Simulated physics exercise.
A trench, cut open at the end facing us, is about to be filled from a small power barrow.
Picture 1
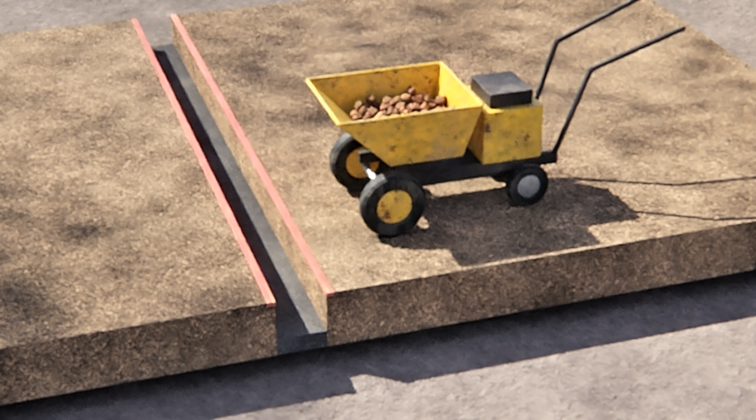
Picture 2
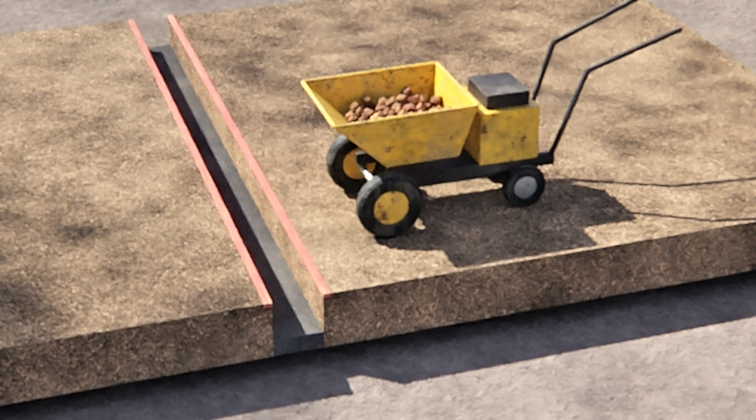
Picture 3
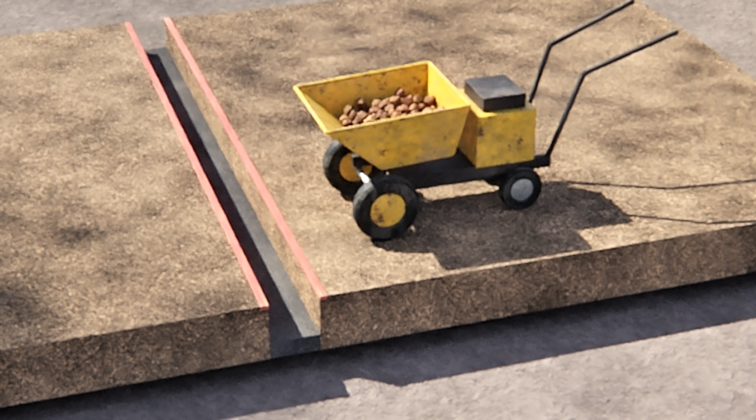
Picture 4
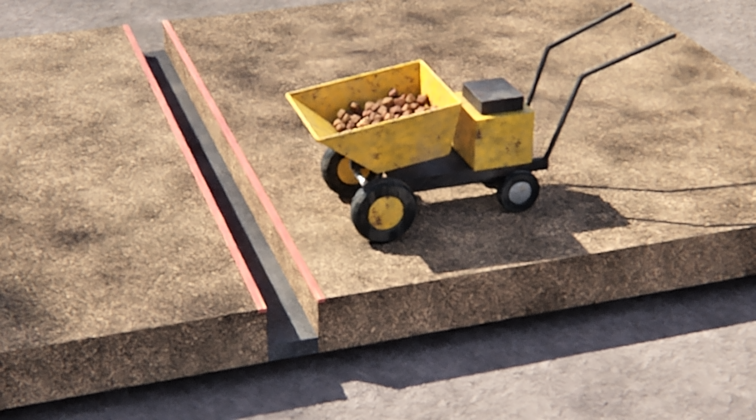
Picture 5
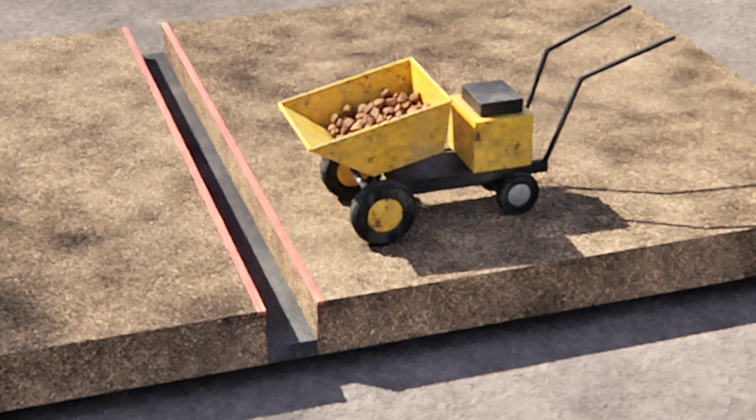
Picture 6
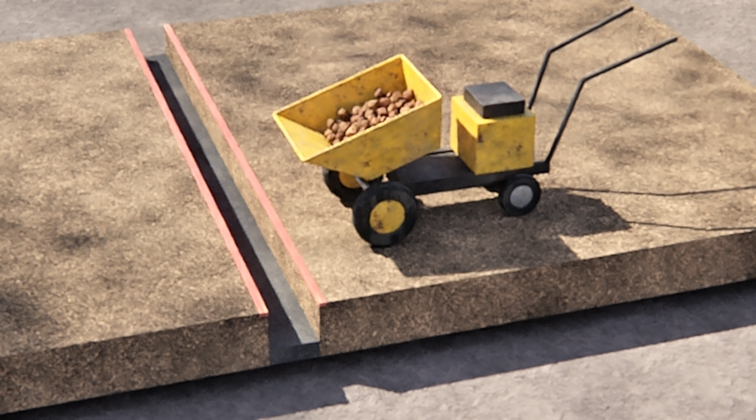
The video shows a small yellow power barrow loaded with brown clods standing beside a narrow, red-edged trench in a slab of earth; its skip starts level, then gradually tilts forward toward the left, the clods staying inside.
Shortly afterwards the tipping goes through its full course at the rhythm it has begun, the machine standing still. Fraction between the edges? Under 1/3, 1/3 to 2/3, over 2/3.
Over 2/3.
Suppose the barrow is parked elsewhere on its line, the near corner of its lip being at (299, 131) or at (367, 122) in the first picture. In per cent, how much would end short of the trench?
Roughly 0 per cent at the first spot and 0 per cent at the second.
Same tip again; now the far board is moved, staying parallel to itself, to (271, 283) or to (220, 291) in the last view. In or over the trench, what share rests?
Lab note: Try one about 50 %, try two about 100 %.
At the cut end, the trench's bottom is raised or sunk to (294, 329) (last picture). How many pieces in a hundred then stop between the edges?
Close to 60 per cent.
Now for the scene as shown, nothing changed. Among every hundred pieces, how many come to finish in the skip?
Some 5 in a hundred.
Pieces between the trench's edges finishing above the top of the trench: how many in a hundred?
Estimate: Close to 0 in a hundred.
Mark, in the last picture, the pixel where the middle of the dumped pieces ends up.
The centre settles at about (257, 262).
Just after the last frame, skip tipped steeply; every one in the skip.
A moment on, skip tipped right over; roughly half in the skip; roughly half in or heaped over the trench; just a few beyond it.
Further on, skip tipped right over; about a tenth in the skip; almost all in or heaped over the trench; just a few beyond it.
When it is over, skip tipped right over; about a tenth in the skip; almost all in or heaped over the trench; just a few beyond it.
